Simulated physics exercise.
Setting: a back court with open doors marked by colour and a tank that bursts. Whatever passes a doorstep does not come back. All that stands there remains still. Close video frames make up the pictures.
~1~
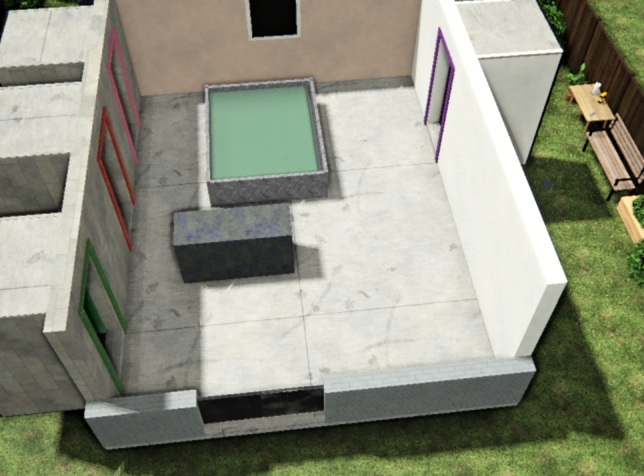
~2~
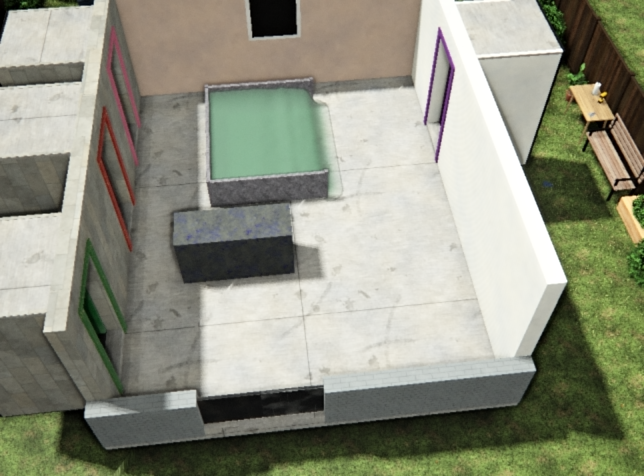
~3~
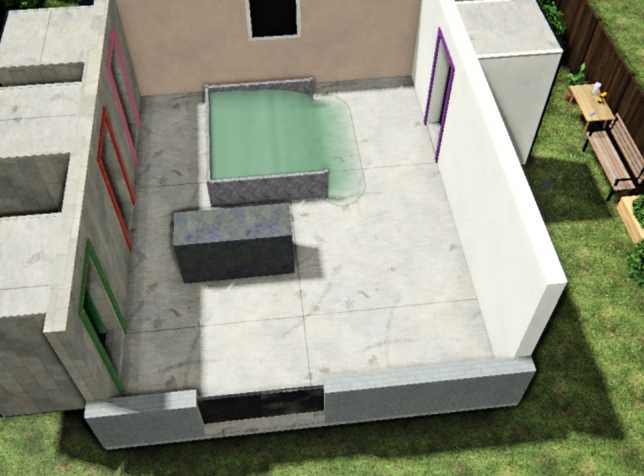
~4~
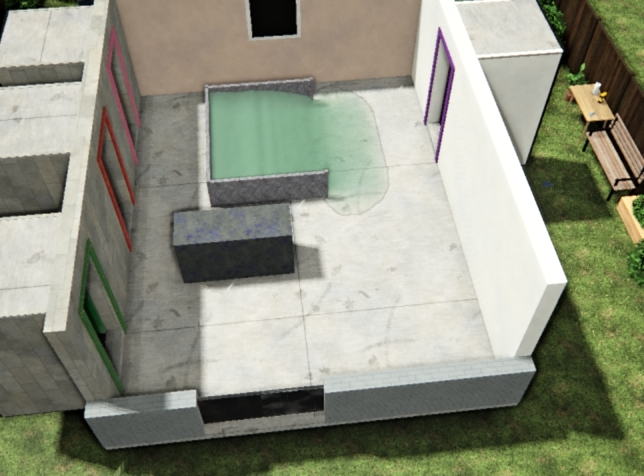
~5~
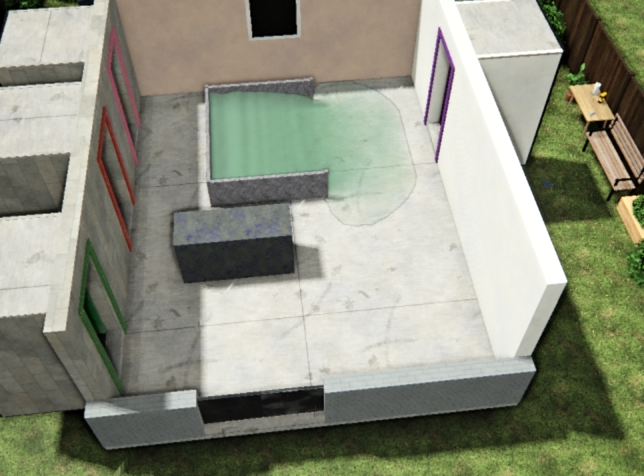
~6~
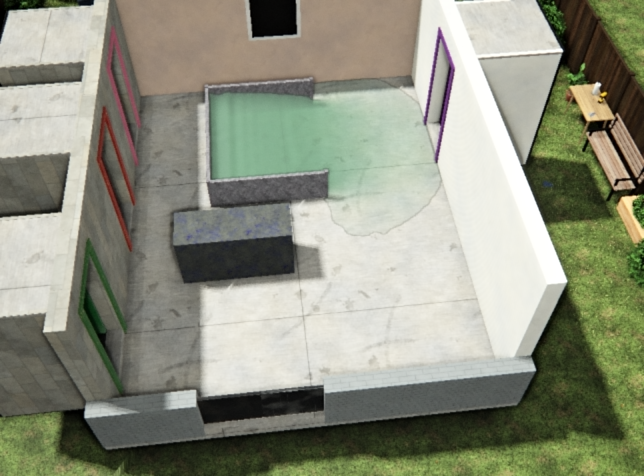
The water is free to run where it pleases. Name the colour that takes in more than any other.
Purple.
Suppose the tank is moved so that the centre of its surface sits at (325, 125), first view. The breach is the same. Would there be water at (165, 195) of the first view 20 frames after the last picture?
It is left dry at that point.
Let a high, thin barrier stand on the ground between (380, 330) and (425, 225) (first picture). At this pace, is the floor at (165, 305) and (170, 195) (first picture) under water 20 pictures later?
In turn: Not flooded, free of water.
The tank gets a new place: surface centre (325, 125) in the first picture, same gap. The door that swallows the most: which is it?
My guess is the one in purple.
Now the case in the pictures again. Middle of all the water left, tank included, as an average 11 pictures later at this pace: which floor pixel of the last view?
It is near (340, 152).
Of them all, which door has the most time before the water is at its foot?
The red one.
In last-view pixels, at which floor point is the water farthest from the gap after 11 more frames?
About (481, 339).
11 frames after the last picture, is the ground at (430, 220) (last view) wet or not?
Soaked.
A moment on, water covers 25 % of the floor; red door not reached, pink door not reached, purple door a lot in, green door not reached.
Next, water covers 30 % of the floor; red door not reached, pink door not reached, purple door a lot in, green door not reached.
Then, water covers 45 % of the floor; red door not reached, pink door not reached, purple door a lot in, green door not reached.
Later, water covers 75 % of the floor; red door not reached, pink door wet at the sill, nothing in, purple door a lot in, green door wet at the sill, nothing in.
In the end, water covers 95 % of the floor; red door wet at the sill, nothing in, pink door wet at the sill, nothing in, purple door a lot in, green door wet at the sill, nothing in; the purple door has let in the most.
